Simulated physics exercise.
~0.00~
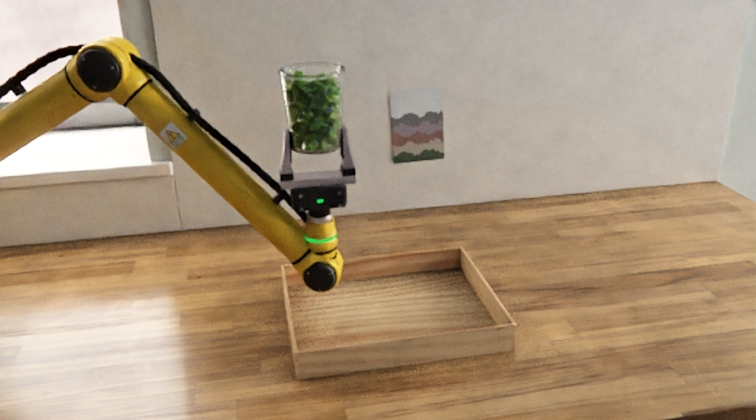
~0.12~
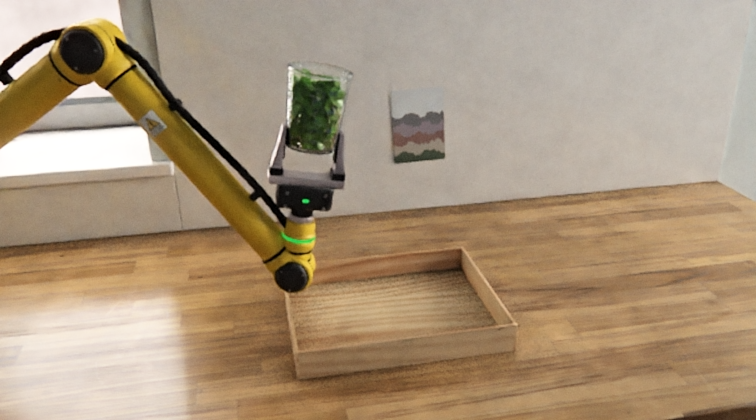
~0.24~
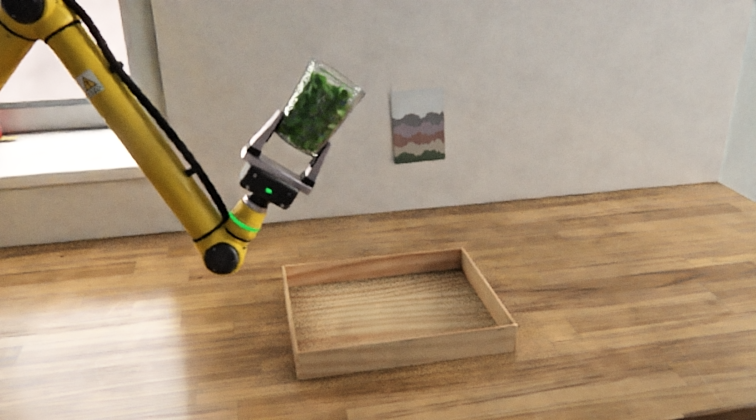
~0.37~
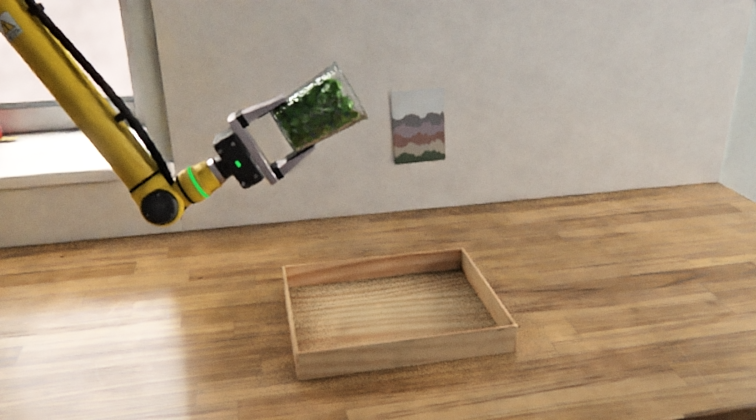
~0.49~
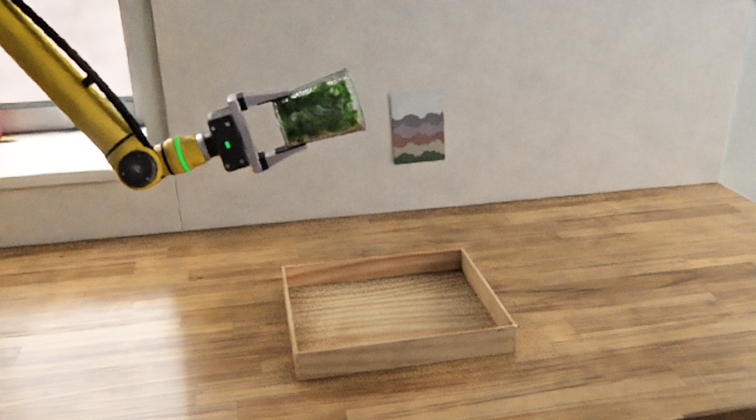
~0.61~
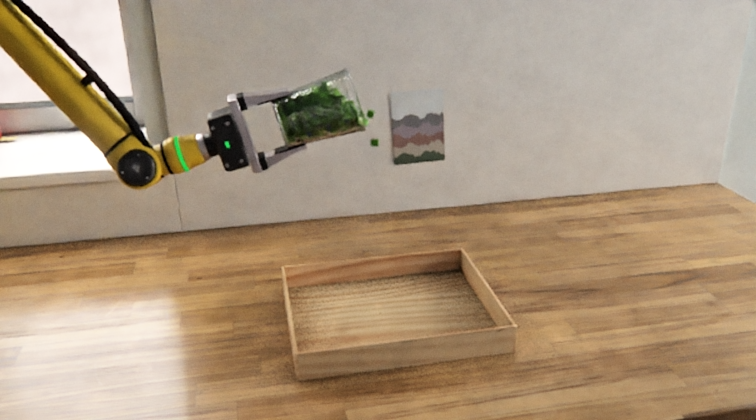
A wooden table top against a pale grey wall, with a bright window at the left, is seen from slightly above by a still camera. A yellow robot arm holds a clear tumbler of green vegetable dice above an empty, shallow wooden tray, left of a small wavy-patterned picture. The arm draws back leftward as its gripper tips the tumbler rightward until nearly level, the dice shift inside, and a few green bits emerge at the rim.
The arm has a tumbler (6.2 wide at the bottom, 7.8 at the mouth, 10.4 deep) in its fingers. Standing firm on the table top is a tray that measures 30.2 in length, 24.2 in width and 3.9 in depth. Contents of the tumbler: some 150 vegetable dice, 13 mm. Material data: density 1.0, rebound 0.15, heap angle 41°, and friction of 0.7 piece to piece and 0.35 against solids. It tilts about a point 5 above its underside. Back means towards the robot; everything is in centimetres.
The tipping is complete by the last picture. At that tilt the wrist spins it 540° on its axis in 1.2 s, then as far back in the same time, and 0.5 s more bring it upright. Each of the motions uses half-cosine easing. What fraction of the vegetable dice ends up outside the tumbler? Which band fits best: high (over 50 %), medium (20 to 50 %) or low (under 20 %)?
The medium band fits best.
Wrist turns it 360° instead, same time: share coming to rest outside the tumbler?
20 %.
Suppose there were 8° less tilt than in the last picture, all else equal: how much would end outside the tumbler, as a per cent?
In that case I'd say some 5 per cent.
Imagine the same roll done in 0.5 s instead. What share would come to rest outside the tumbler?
You'd be looking at some 15 per cent.
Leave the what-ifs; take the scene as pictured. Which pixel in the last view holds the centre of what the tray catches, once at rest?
The centre sits around (414, 316).
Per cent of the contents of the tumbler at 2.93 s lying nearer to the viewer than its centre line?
65 per cent or thereabouts.
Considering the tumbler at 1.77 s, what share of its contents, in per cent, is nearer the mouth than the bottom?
Close to 45 per cent lies in the mouth half.
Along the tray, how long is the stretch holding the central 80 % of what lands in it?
It spans something like 12 centimetres, give or take.
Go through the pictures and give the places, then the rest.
In the first picture, tumbler middle at (314, 110), upright; upper third of the load around (314, 88), from x 290 to 335, top at y 75; 148 in the tumbler.
In the second picture, tumbler middle at (315, 110), tipped 10°; upper third of the load around (314, 89), from x 295 to 340, top at y 75.
In the third picture, tumbler middle at (316, 110), tipped 35°; upper third of the load around (322, 92), from x 285 to 345, top at y 75.
In the fourth picture, tumbler middle at (317, 111), tipped 62°; upper third of the load around (326, 97), from x 280 to 355, top at y 75.
In the fifth picture, tumbler middle at (316, 112), tipped 76°; upper third of the load around (321, 99), from x 280 to 355, top at y 85.
In the sixth picture, tumbler middle at (316, 112), tipped 76°; upper third of the load around (318, 101), from x 280 to 375, top at y 85; 147 in the tumbler, 1 in flight or on a rim.
After 1.77 s, tipped 76°, highest piece 36 above the table; 130 in the tumbler, 15 in the tray, 3 in flight or on a rim.
After 2.93 s, tipped 76°, highest piece 36 above the table; 106 in the tumbler, 40 in the tray, 2 in flight or on a rim.
After 3.71 s, upright, highest piece 38 above the table; 106 in the tumbler, 42 in the tray.
After 4.41 s, upright, highest piece 38 above the table; 106 in the tumbler, 42 in the tray.
At rest, 106 in the tumbler, 42 in the tray. That is 28 % outside the tumbler.
